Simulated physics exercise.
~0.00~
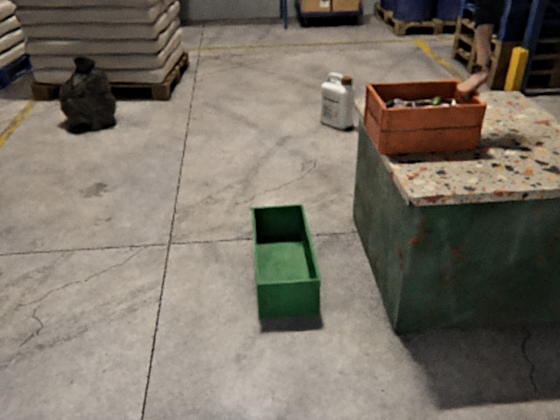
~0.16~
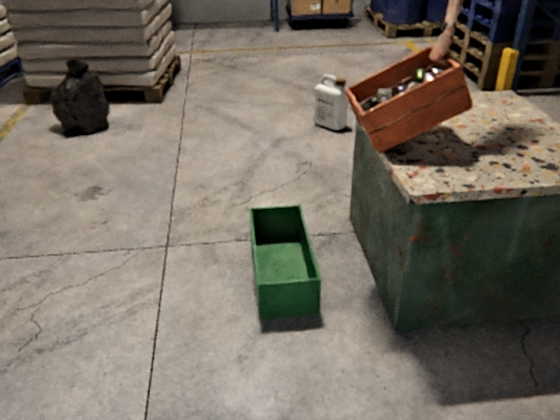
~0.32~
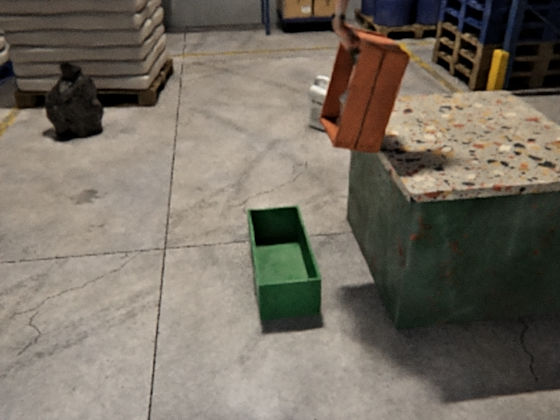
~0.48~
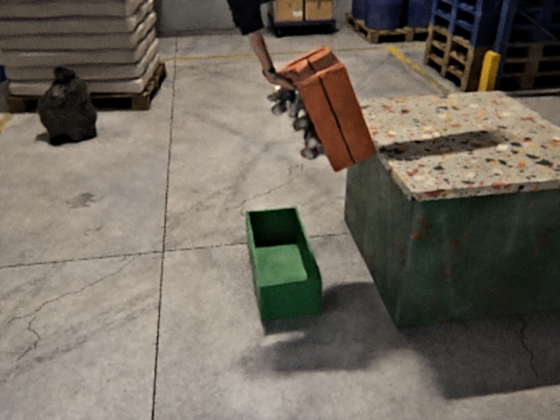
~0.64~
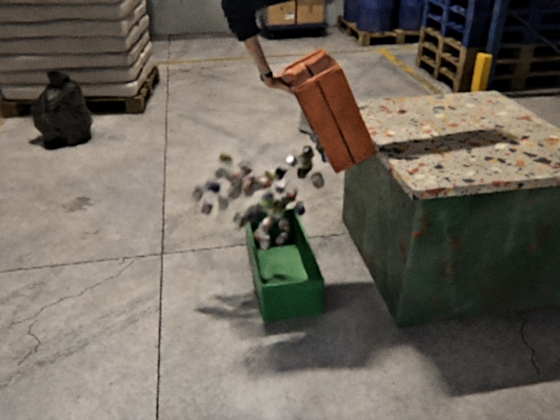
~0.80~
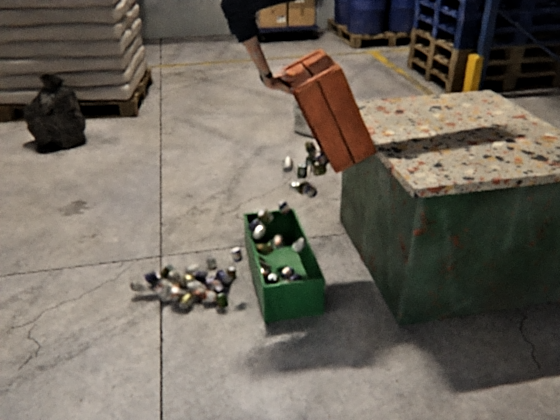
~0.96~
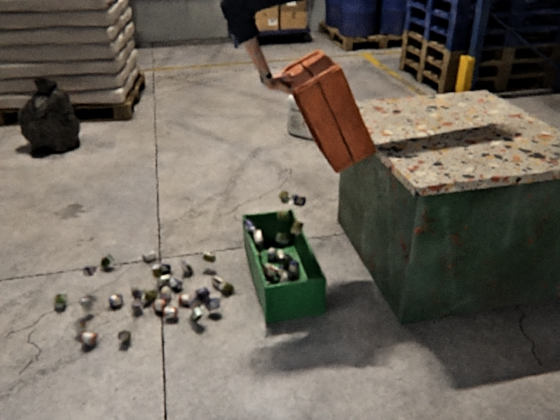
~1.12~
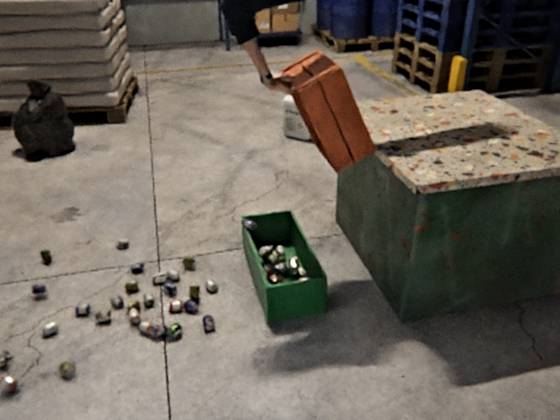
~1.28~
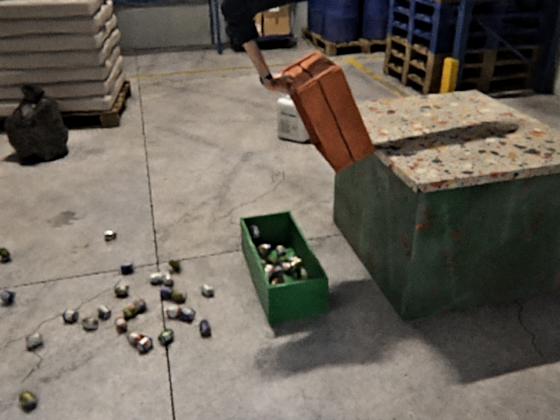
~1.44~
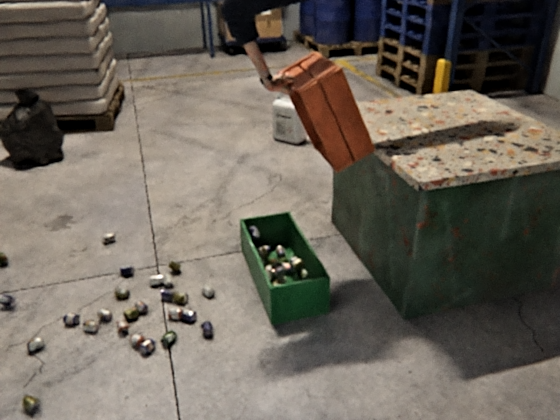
An orange tote full of small cans sits at the near left end of a speckled-topped green bench in a warehouse, seen from slightly above, with an open green trough on the concrete floor to the left. Stacked sacks, a dark bag, a white jug and pallets stand behind. A hand at the tote lifts and tips it leftward until it hangs steeply over the edge. The cans pour out in a loose cluster, some dropping into the trough and many flying past it. They bounce and roll left, then settle scattered across the floor, while others lie inside the trough.
